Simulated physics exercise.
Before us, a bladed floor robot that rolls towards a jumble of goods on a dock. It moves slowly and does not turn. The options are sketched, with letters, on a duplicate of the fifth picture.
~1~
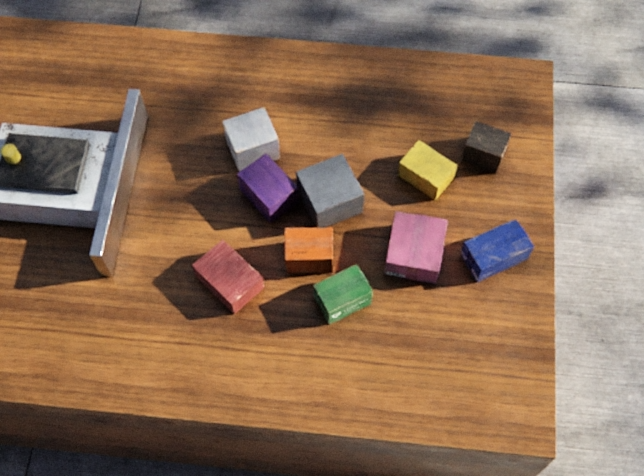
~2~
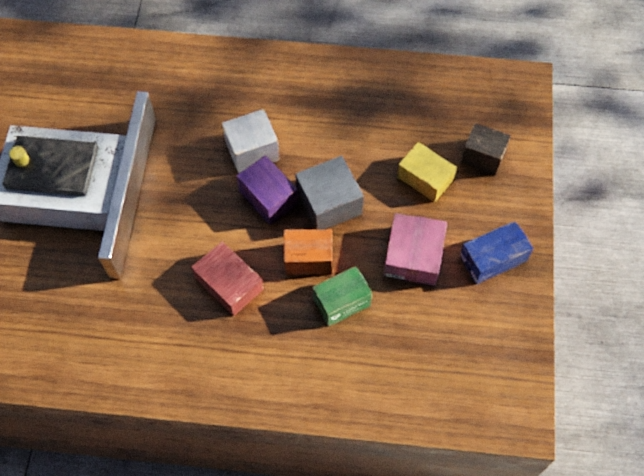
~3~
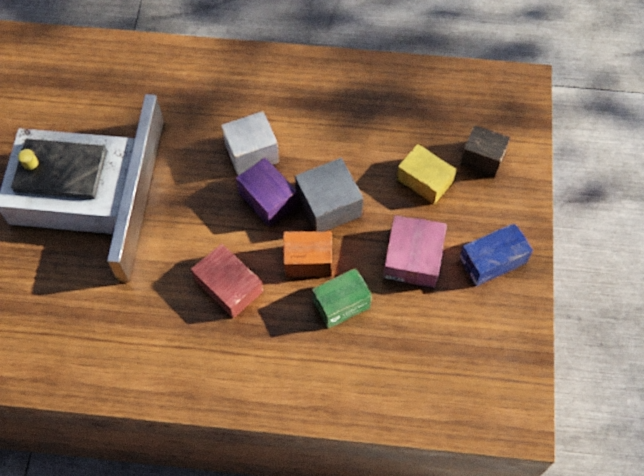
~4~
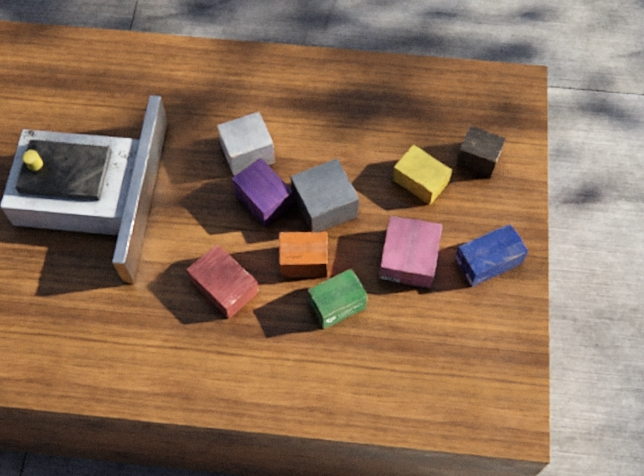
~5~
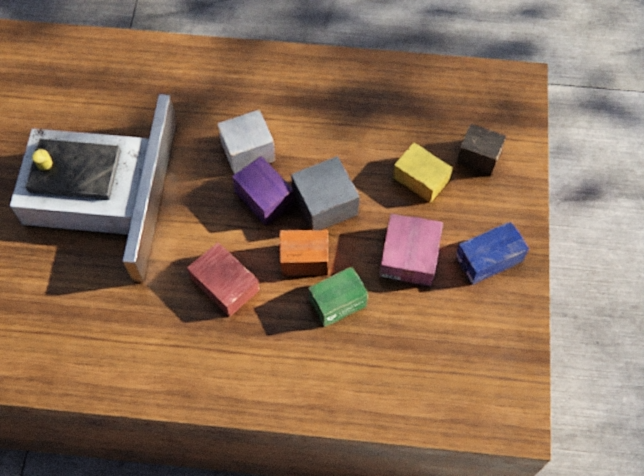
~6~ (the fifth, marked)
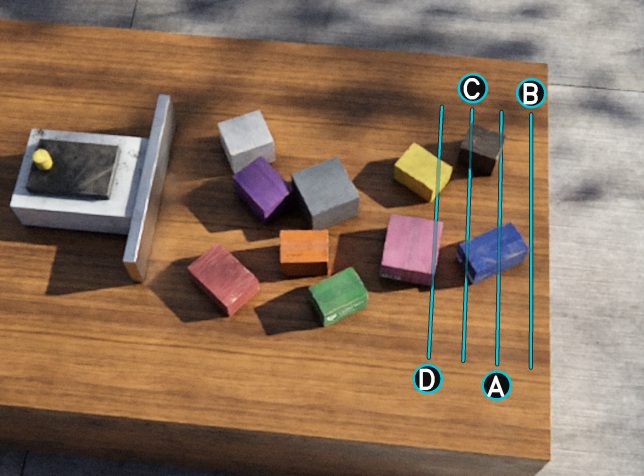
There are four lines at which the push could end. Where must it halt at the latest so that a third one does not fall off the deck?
It should halt at C.
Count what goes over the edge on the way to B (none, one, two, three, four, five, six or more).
By then, six or more.
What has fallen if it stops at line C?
The blue box.
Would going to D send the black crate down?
No.
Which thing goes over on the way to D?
The blue box goes over.
On the copy, A at (499, 230); B at (531, 232); C at (468, 227); D at (436, 224).
On C. First, robot (193, 179); red crate (289, 297); white crate (298, 149).
Then, robot (309, 189); blue box (511, 265); black crate (486, 146).
Finally, robot (400, 197); blue box over the edge; pink parcel (548, 282); one fallen.
By contrast, A drops four; B drops seven; D is within the limit but short.
